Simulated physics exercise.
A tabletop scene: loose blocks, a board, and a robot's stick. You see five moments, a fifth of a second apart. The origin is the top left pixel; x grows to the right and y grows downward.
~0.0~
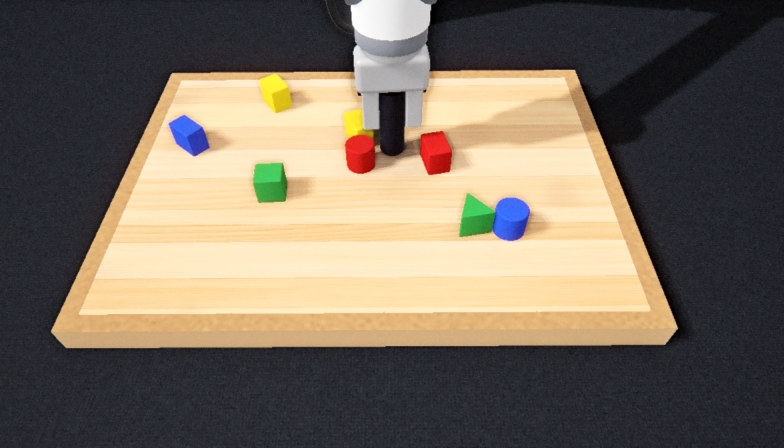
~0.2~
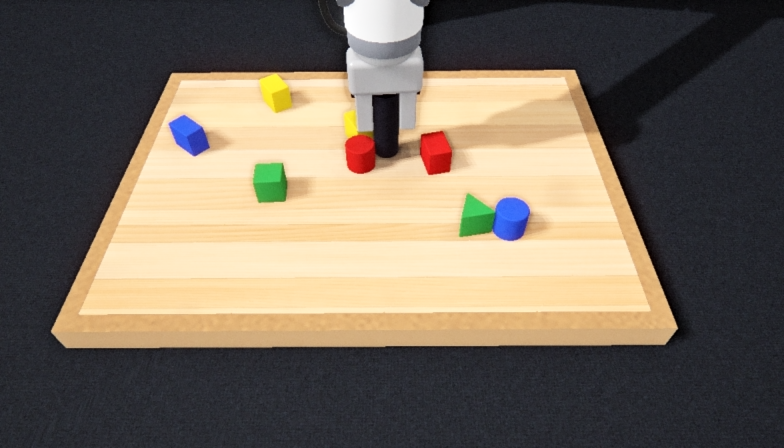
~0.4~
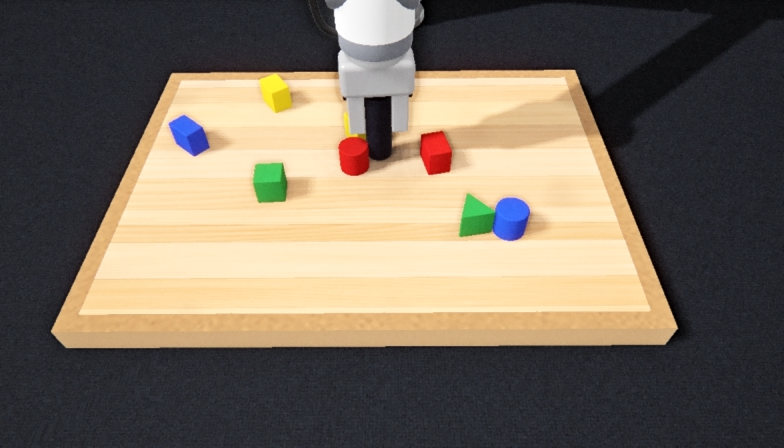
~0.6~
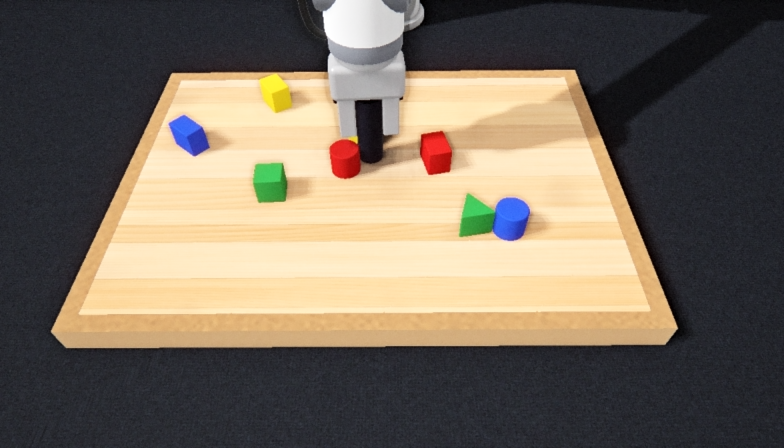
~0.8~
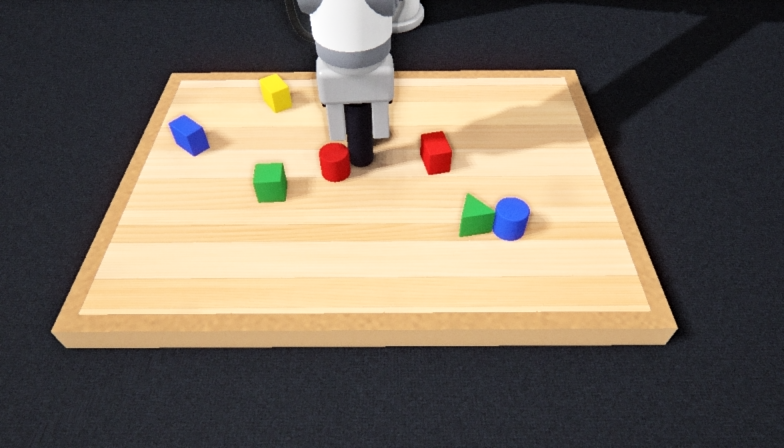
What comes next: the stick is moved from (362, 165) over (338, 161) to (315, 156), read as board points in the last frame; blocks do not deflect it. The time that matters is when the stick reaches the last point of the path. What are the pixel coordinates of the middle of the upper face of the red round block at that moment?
Somewhere near (311, 155).
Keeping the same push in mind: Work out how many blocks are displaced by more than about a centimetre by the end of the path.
My best guess is that a single block moves over 1 cm.
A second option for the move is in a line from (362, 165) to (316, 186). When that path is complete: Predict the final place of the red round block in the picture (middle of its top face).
It will likely be found at (284, 162).
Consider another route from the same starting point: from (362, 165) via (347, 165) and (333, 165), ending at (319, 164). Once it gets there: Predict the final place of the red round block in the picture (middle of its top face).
Its top centre is at about (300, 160).
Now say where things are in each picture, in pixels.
Stick's lower end at (392, 149); red round block at (360, 143); yellow half-round block at (359, 118), in the first picture.
Stick at (386, 151); blocks still, in the second picture.
Stick at (379, 154); red round block at (353, 145), in the third picture.
Stick at (371, 157); red round block at (344, 148), in the fourth picture.
Stick at (361, 160); red round block at (334, 151); yellow half-round block hidden, in the fifth picture.
The first path, step by step. Halfway along, stick at (337, 156); red round block at (316, 154).
At the end, stick at (315, 151); red round block at (311, 155); yellow half-round block still.
